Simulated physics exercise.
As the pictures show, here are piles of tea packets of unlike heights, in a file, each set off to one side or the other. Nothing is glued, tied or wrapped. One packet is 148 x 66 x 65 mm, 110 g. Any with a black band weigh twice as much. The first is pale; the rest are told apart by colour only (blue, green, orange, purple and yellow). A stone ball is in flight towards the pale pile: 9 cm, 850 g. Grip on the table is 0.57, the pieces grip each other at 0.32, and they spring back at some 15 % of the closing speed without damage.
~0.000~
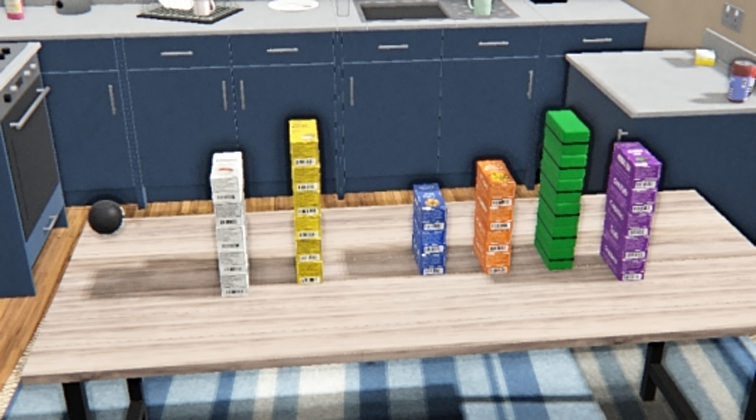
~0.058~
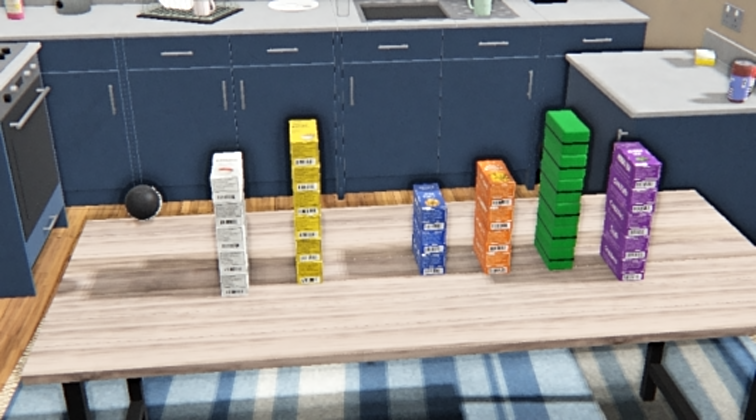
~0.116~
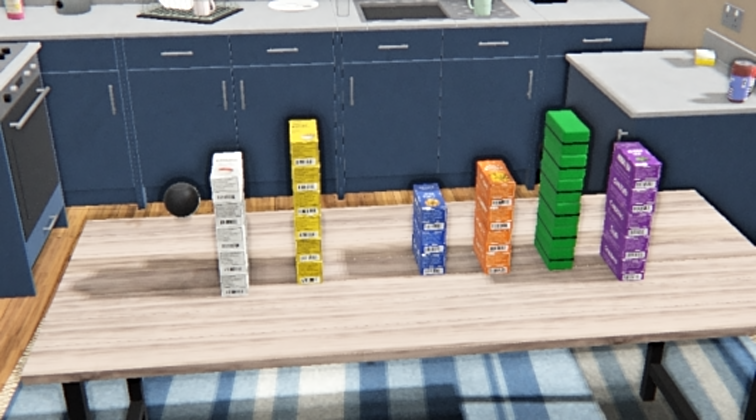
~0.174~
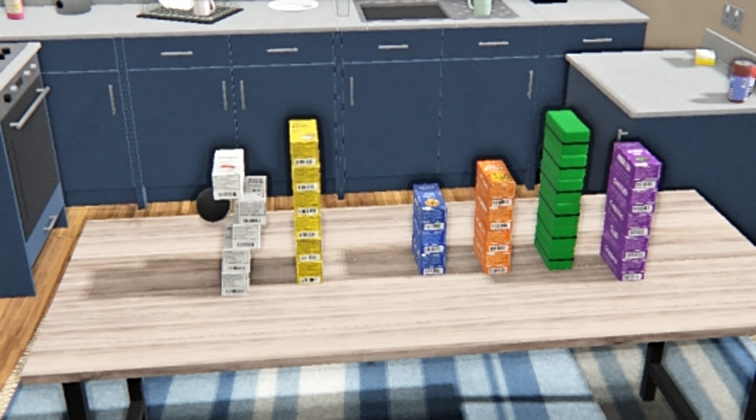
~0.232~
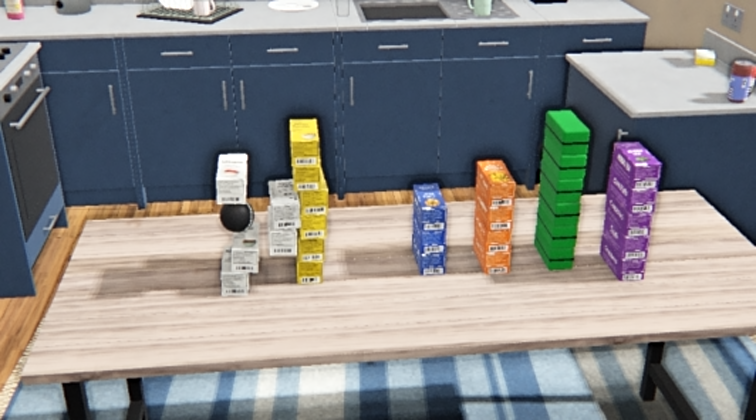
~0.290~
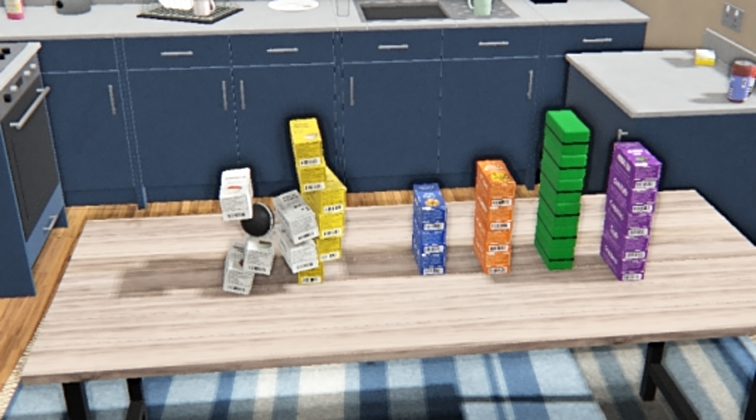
A pale wooden table stands in a kitchen with dark blue cabinets, seen from slightly above by a still camera. Six stacks of small boxes line it, white, yellow, blue, orange, green and purple from left to right. A dark ball flies in from the left and strikes the white stack, knocking its middle boxes rightward into the yellow stack, whose boxes shift and lean.
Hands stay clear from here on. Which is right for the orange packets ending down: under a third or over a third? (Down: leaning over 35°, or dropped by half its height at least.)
Ending down: Fewer than one in three.
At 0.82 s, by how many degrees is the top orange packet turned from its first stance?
About 0°.
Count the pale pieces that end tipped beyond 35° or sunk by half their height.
The count is 5.
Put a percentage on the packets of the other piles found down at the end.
Near 30 per cent.
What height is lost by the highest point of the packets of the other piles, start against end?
Some 0 cm lower.
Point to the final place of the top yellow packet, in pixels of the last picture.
Around (381, 261).
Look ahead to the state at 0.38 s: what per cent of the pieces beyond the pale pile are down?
0 per cent by then.
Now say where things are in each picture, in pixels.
In the first frame (we follow the side turned to the camera), ball (106, 218) 24 cm from contact, 1.8 m/s; top orange packet (496, 172); top yellow packet (305, 154); no other piece has moved.
In the second frame, ball (143, 203) 15 cm from contact, 1.6 m/s; top orange packet (496, 172).
In the third frame, ball (182, 200) 54 mm from contact, 1.6 m/s; top orange packet (496, 172).
In the fourth frame, ball (213, 205) after contact, 1.0 m/s; top orange packet (496, 172); no other piece has moved.
In the fifth frame, ball (237, 216) after contact, 1.2 m/s; top orange packet (496, 172); 2 stirred so far.
In the sixth frame, ball (258, 220) after contact, 0.8 m/s; top orange packet (496, 172); top yellow packet (309, 154) tipped 3°; steepest lean 3°, the packet at (314, 180); 5 stirred so far.
Around 0.38 s, 5 of the pale pile down; none of the 4 orange packets down (0 of 24 in all colours); top orange packet unmoved; top yellow packet tipped 27°.
Around 0.50 s, 5 of the pale pile down; none of the 4 orange packets down (5 of 24 in all colours); top orange packet unmoved; top yellow packet tipped 74°, 14 cm lower.
Around 0.82 s, 5 of the pale pile down; none of the 4 orange packets down (5 of 24 in all colours); top orange packet displaced 15 mm; top blue packet tipped 28°, 22 mm lower.
Finally (1.5 s), 5 of the pale pile down; none of the 4 orange packets down (7 of 24 in all colours); top orange packet displaced 15 mm; top yellow packet tipped 57°, 28 cm lower. That is 0 per cent. Seen by the last camera, middles, top orange packet near (502, 183), top yellow packet near (381, 261).
